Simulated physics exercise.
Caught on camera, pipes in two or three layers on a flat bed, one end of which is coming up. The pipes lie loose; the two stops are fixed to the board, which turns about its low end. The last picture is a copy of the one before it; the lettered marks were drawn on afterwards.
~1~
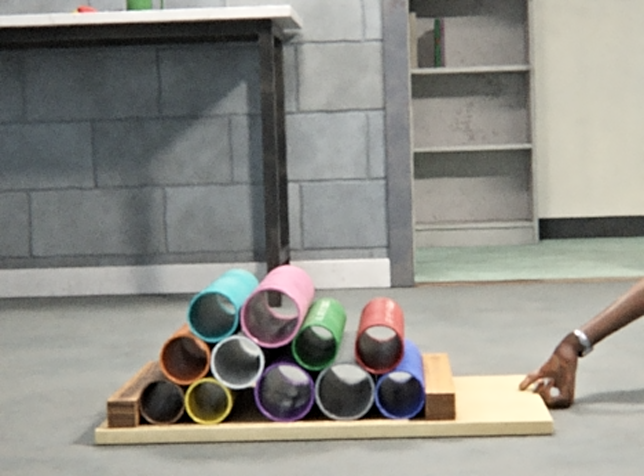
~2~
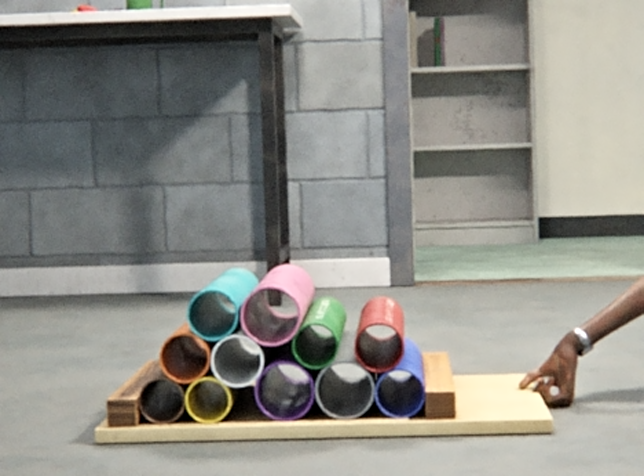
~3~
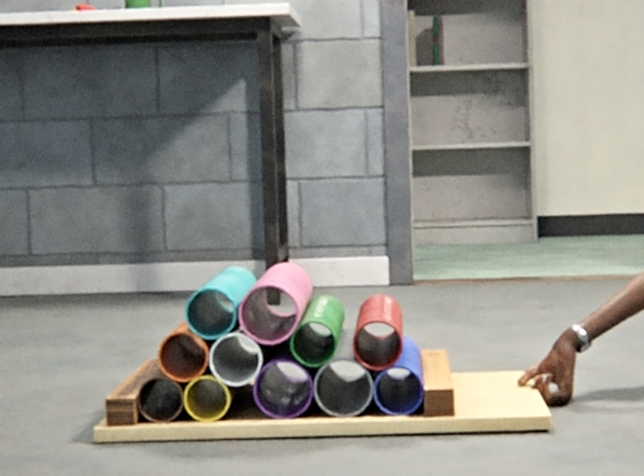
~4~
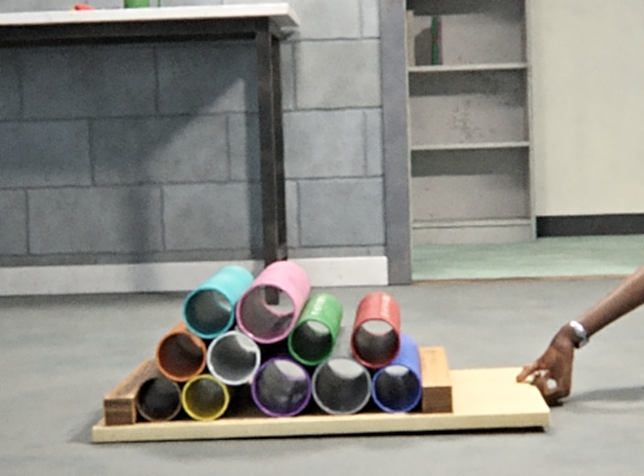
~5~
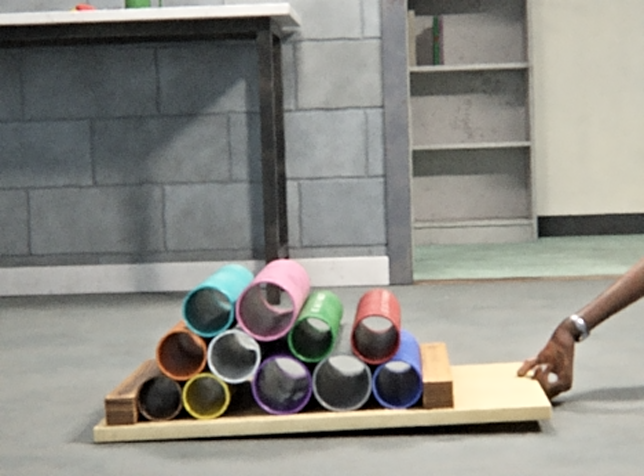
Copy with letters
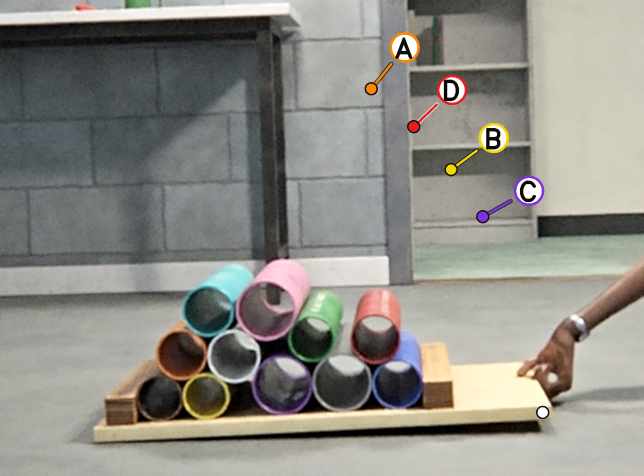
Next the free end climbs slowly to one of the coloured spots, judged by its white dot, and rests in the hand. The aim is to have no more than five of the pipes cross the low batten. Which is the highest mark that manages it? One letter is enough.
The answer is mark B.
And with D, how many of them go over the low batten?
At D the number is six.
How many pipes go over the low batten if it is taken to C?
With C, four.
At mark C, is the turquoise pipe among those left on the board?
No.
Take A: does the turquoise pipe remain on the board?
The turquoise pipe: No.
On the copy, A at (371, 89); B at (451, 170); C at (483, 217); D at (414, 127); the white dot at (543, 413).
On B. First, board at 19°.
Then, board at 35°.
Finally, board at 35°, five over the low batten.
By contrast, A six over the low batten; C four over the low batten (white, orange, turquoise, pink); D six over the low batten.
